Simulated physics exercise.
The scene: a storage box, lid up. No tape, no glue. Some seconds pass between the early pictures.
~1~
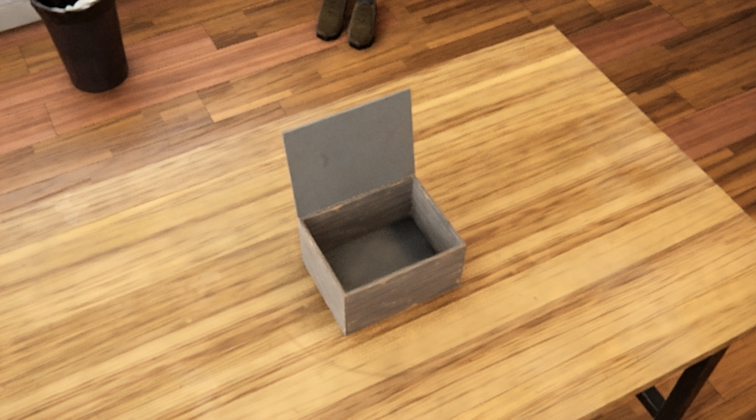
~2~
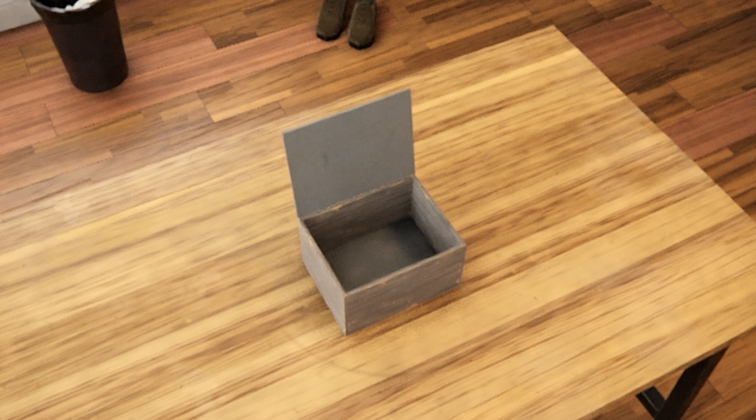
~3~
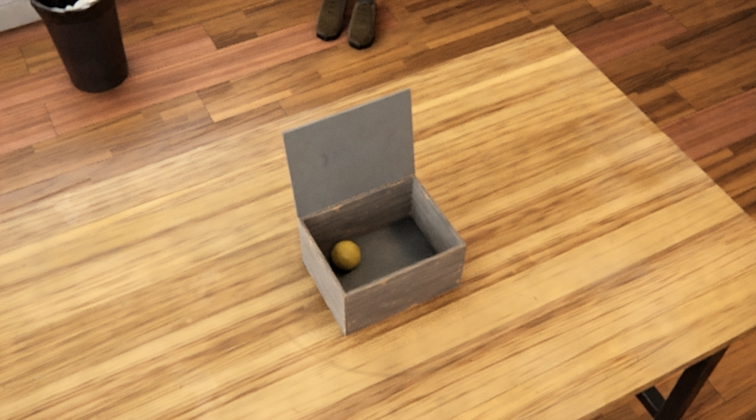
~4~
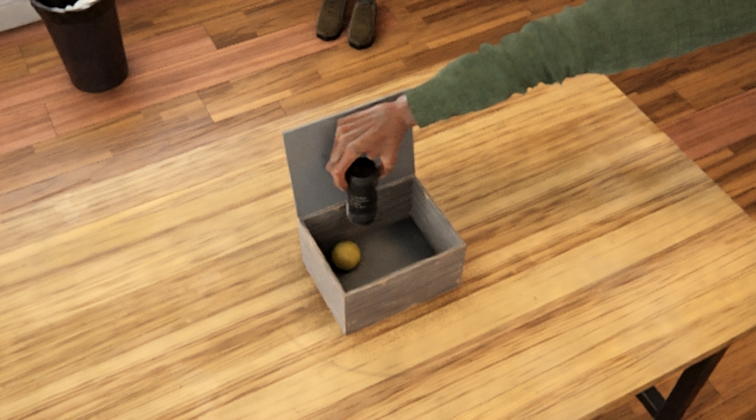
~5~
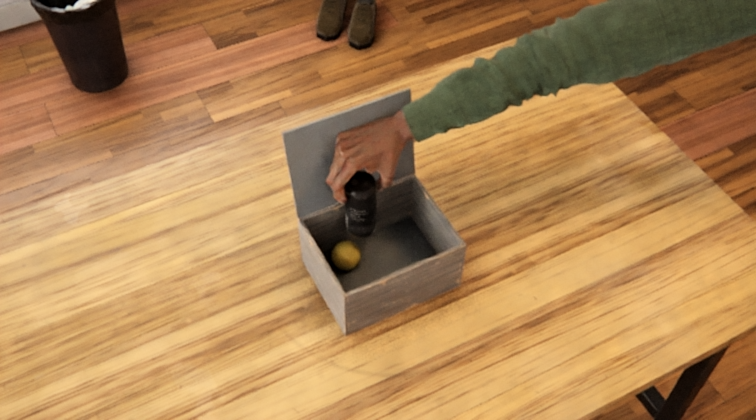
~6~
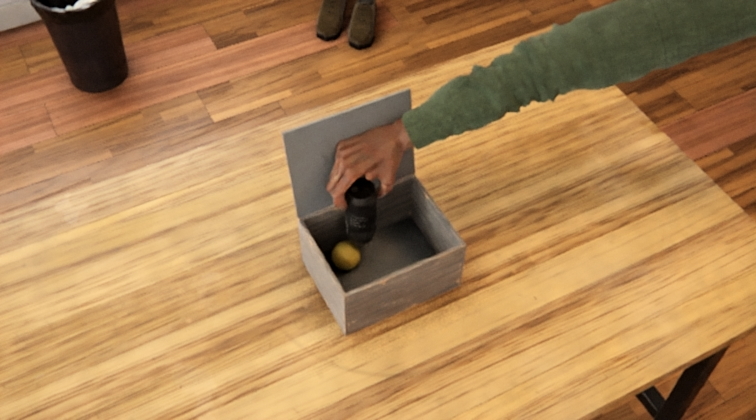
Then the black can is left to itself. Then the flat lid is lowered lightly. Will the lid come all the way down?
The lid sits on the rim.
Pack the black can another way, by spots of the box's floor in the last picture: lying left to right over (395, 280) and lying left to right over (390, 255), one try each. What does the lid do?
First, it shuts flat; second, it sits on the rim.
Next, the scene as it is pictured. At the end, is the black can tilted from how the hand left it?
The black can tips.
Then, 1.00 s after the last picture, lid starting down; black can on its side near (394, 271); yellow lemon rolled a little.
Then, 1.70 s after the last picture, lid 46° above the rim; black can on its side near (401, 282); yellow lemon rolled a little.
At rest, lid shut; tipped over in the box, black can; yellow lemon in place. Seen from the same camera at the end, black can near (400, 281).
